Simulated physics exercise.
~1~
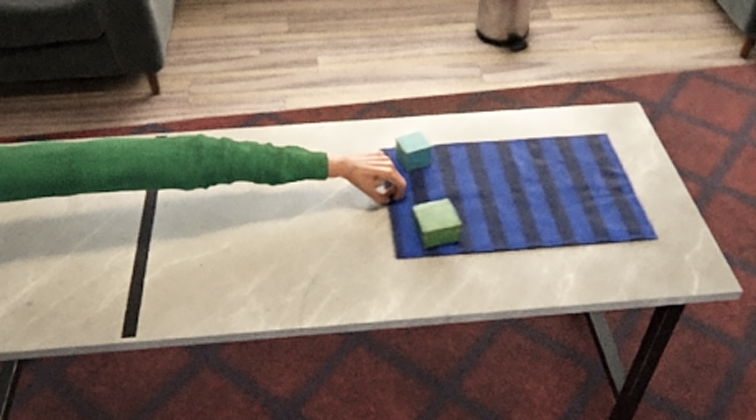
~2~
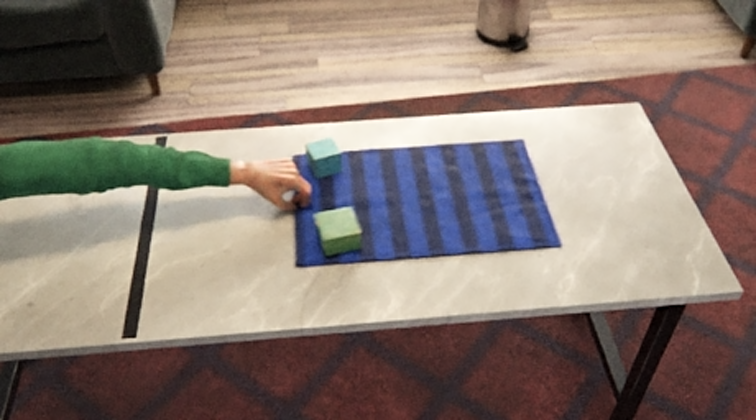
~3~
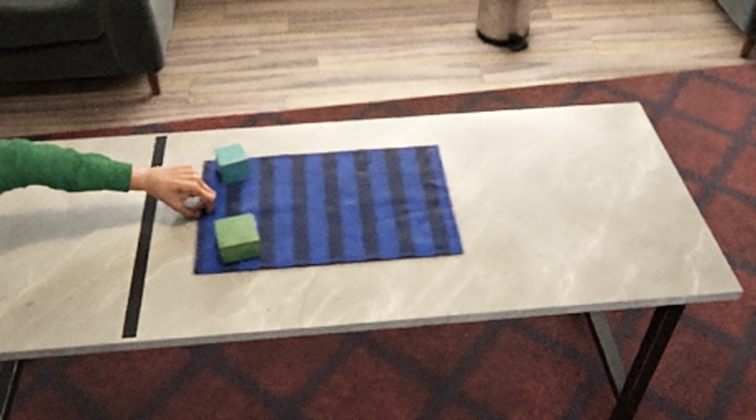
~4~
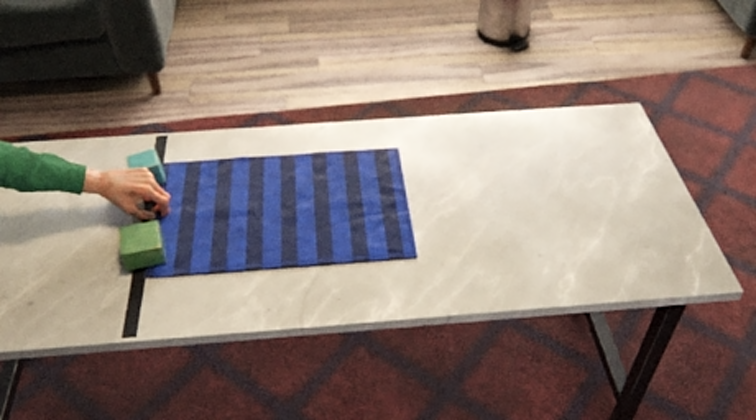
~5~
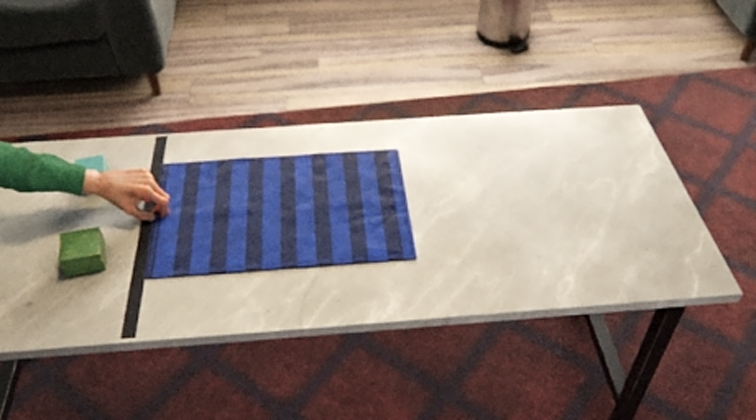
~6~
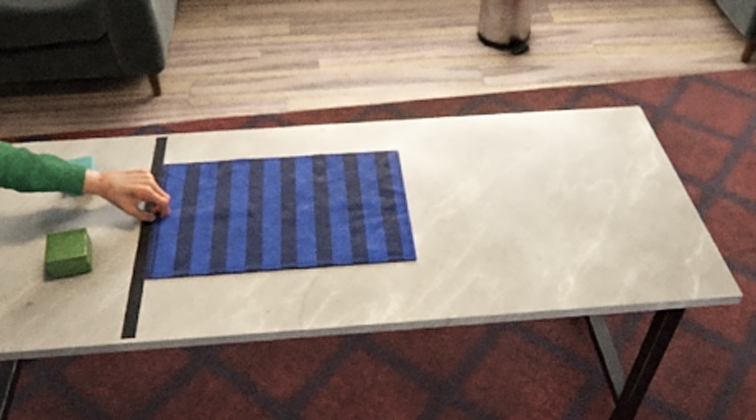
Blue striped cloth carrying turquoise and green blocks, pulled left by a hand, stopping at dark tape as both slide off.
